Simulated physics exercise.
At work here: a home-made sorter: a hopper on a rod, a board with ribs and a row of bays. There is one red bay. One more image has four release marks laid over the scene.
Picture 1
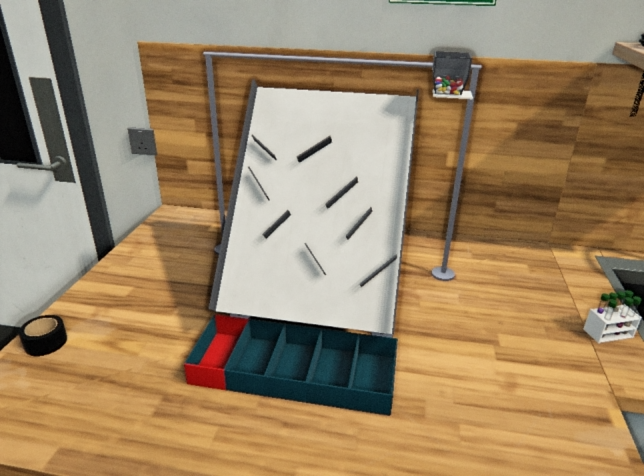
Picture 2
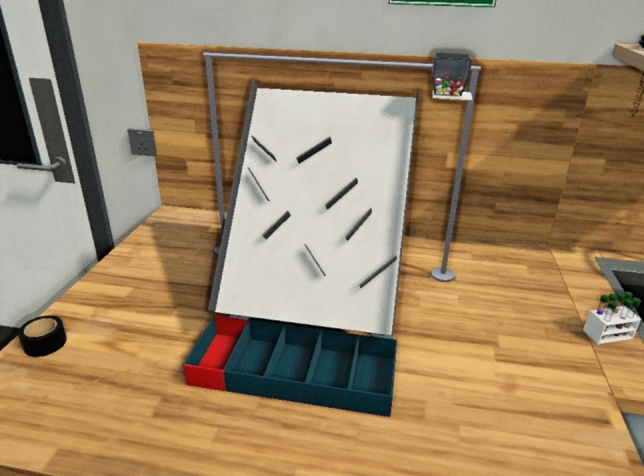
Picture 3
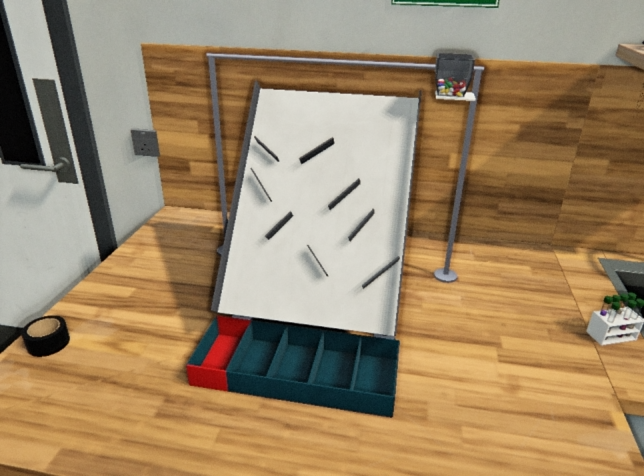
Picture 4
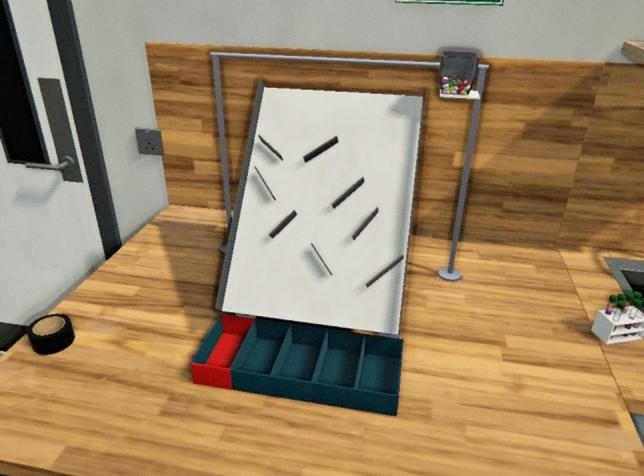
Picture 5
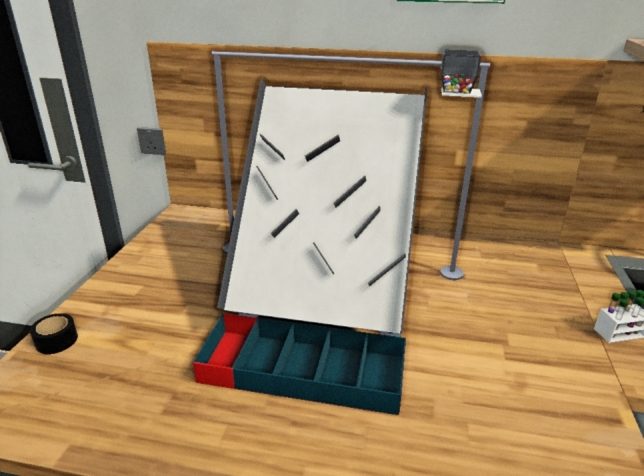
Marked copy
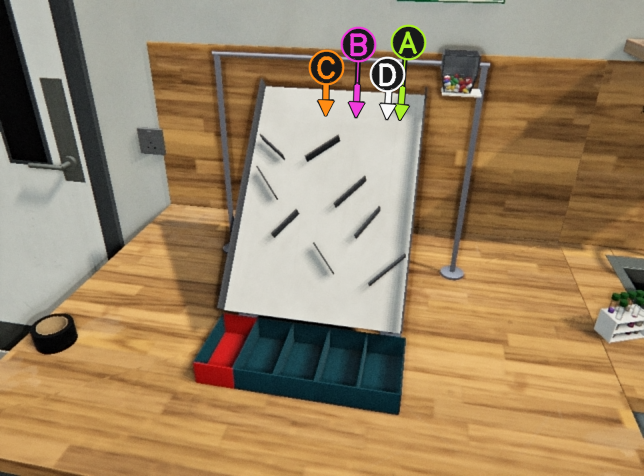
A white board with dark ribs leaned on a wooden counter above a row of bays, one red, with a small hopper of colorful pieces on a rod; only the view shifted very slightly.
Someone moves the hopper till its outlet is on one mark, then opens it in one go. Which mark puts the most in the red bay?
C works best here.
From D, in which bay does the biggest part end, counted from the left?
The fourth from the left.
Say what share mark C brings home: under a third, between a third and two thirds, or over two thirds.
Mark C gives over two thirds.
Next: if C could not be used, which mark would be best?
B it is.
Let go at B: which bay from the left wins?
The second.
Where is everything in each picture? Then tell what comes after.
In the first frame, hopper at (448, 88), jelly beans, door shut.
In the second frame, ribs (251, 136) to (274, 156), (296, 158) to (330, 137), (248, 167) to (266, 197).
In the third frame, ribs (328, 206) to (360, 178), (265, 236) to (291, 211), (349, 238) to (374, 209).
In the fourth frame, ribs (311, 243) to (330, 273), (366, 285) to (403, 255).
In the fifth frame, red bay at (214, 374), number 1 of 5 from the left.
On the marked copy, mark A meets the board at (400, 114); mark B meets the board at (356, 111); mark C meets the board at (325, 110); mark D meets the board at (387, 113).
For mark A, a stray few in the red bay, most in other bays, a small part held on the board.
For mark B, about a quarter in the red bay, about two thirds in other bays.
For mark C, most in the red bay, a small part in other bays, a small part held on the board.
For mark D, a stray few in the red bay, nearly all in other bays.
